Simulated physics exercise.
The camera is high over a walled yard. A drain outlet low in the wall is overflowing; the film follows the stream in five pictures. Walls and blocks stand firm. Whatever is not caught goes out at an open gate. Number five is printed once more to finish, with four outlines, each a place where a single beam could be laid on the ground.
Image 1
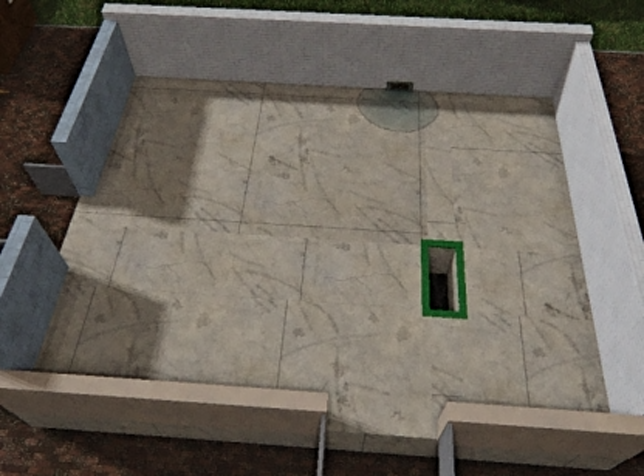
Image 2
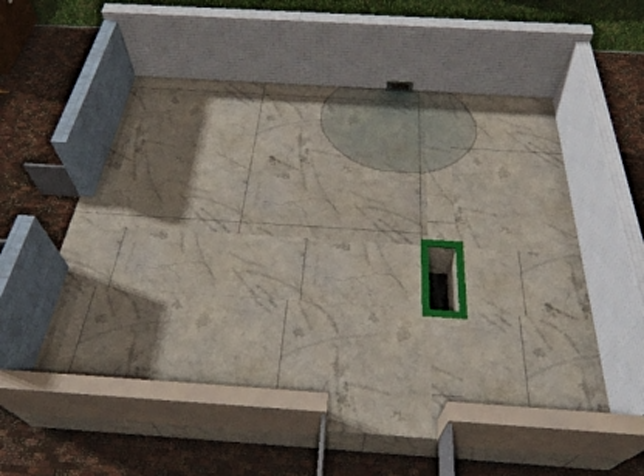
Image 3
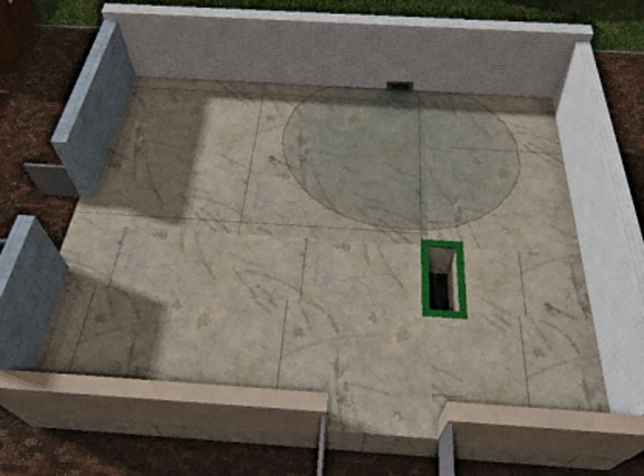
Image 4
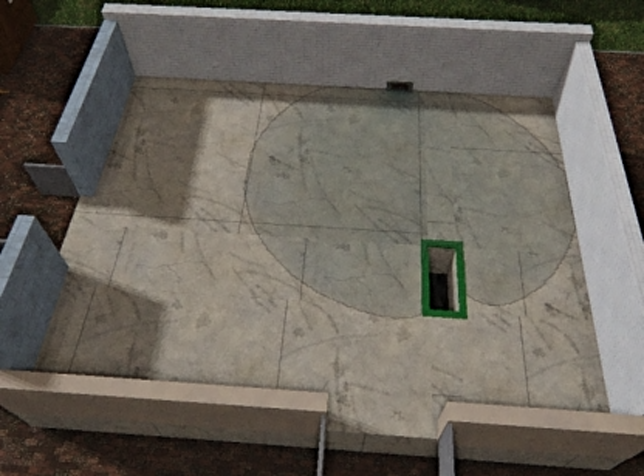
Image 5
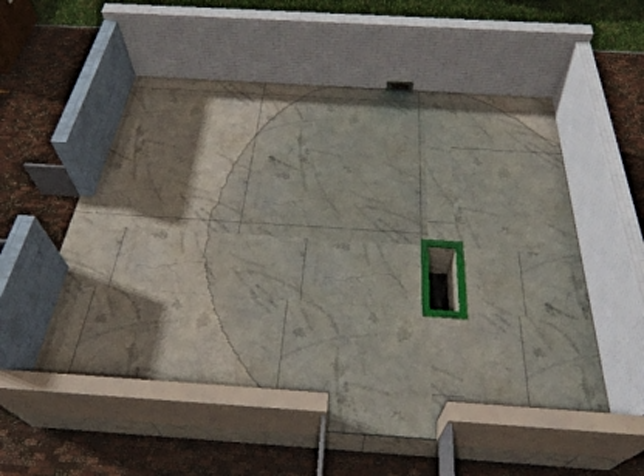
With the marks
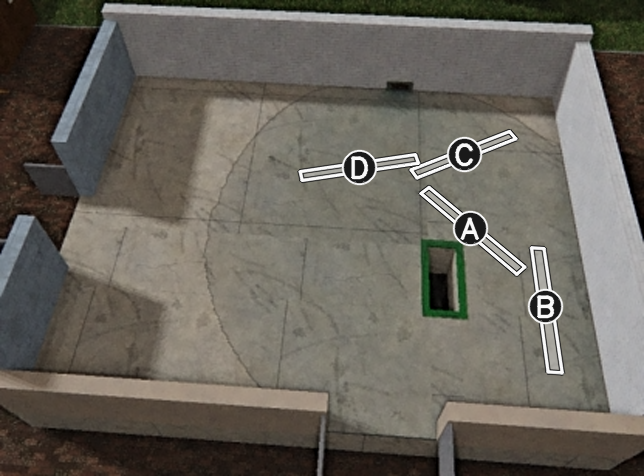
Water spreads from the far wall across the walled yard, reaching and surrounding the green gully.
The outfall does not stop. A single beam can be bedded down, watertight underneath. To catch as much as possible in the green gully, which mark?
The answer is spot B.
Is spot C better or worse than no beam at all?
It is worse.
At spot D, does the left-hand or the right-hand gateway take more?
The right one.
On the marked copy, A from (425, 190) to (520, 270); B from (555, 372) to (537, 248); C from (414, 173) to (512, 135); D from (301, 176) to (416, 158).
Choosing A, about 18 % of the stream runs into the green gully, about 77 % out by the gates.
Choosing B, about 25 % of the stream runs into the green gully, about 71 % out by the gates.
Choosing C, about 15 % of the stream runs into the green gully, about 79 % out by the gates.
Choosing D, about 18 % of the stream runs into the green gully, about 78 % out by the gates.
